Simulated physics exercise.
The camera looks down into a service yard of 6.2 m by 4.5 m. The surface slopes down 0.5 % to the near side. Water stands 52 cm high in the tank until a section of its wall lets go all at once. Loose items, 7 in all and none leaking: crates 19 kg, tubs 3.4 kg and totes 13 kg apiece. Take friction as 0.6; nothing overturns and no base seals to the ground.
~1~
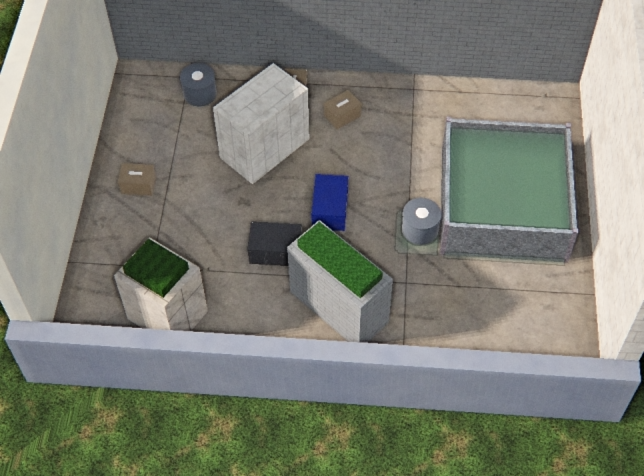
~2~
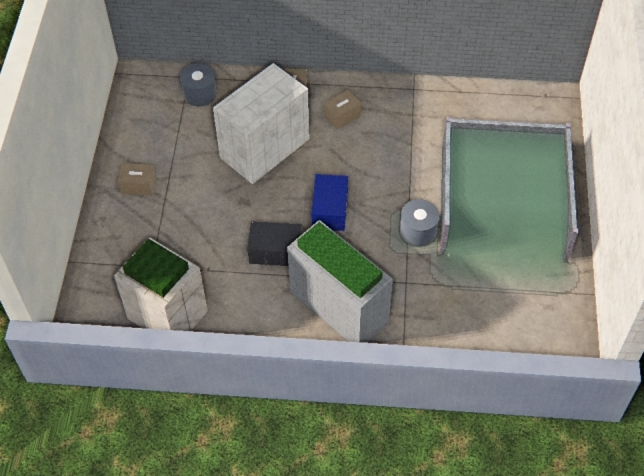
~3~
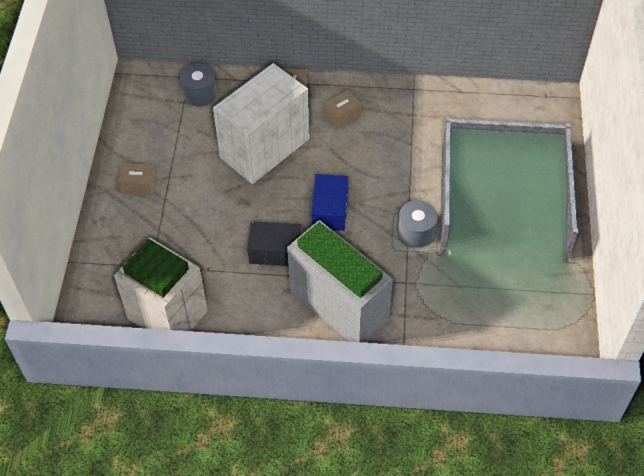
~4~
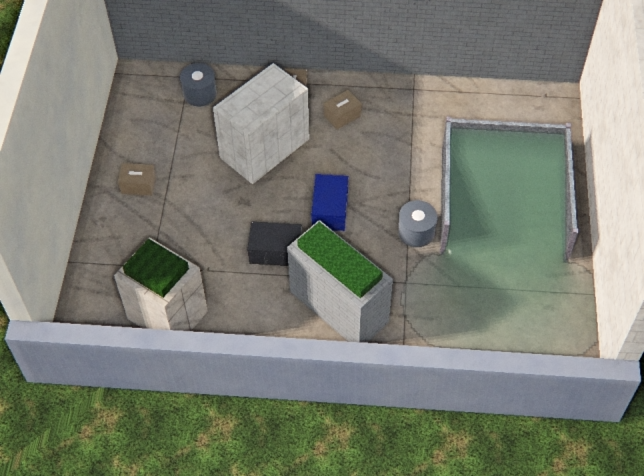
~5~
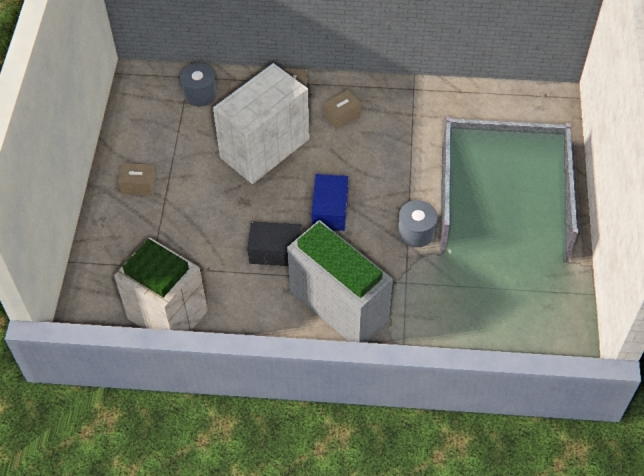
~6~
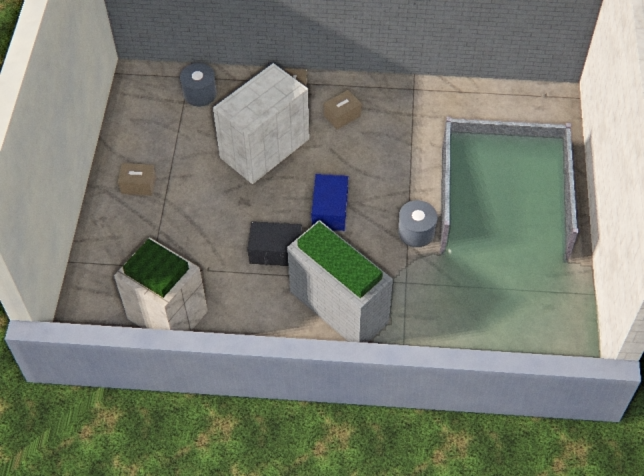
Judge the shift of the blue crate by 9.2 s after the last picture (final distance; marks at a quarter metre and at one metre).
The blue crate is nudged along.
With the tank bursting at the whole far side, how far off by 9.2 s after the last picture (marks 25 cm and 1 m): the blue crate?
In that case the blue crate holds its place.
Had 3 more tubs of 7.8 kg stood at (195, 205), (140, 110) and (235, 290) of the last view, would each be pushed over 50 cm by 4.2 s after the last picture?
In that order: Less, under, more.
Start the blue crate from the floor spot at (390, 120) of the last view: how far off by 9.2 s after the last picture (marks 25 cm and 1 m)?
It holds its place.
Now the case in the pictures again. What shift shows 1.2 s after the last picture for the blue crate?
About 0 cm.
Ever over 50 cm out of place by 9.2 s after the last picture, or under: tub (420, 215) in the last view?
Answer: Over.
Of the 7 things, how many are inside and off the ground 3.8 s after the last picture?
0 of them.
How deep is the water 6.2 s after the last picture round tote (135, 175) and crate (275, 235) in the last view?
Roughly 3 and 3 cm.
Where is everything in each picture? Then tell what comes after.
The first frame shows the blue crate at (330, 195), on the bottom; 2.1 m2 under water; 0 of 7 have shifted.
The second frame shows the blue crate at (330, 195), on the bottom; water covers 2.9 m2; 0 of 7 have shifted.
The third frame shows the blue crate at (330, 195), on the bottom; 3.7 m2 under water; 0 of 7 have shifted.
The fourth frame shows the blue crate at (330, 195) rests on the ground; 4.8 m2 under water; 0 of 7 have shifted.
The fifth frame shows the blue crate at (330, 195), on the bottom; 5.6 m2 under water; 0 of 7 have shifted.
The sixth frame shows the blue crate at (330, 195), on the bottom; 5.9 m2 under water; 0 of 7 have shifted.
Then, 1.2 s after the last picture the blue crate is near (330, 195), 0.0 m from its start, aground; 0 afloat.
Then, 3.8 s after the last picture the blue crate is near (295, 163), 0.6 m from its start, aground; 0 afloat.
Then, 6.2 s after the last picture the blue crate is near (289, 160), 0.7 m from its start, aground; 2 afloat.
Then, 9.2 s after the last picture the blue crate is near (289, 160), 0.7 m from its start, aground; 2 afloat.
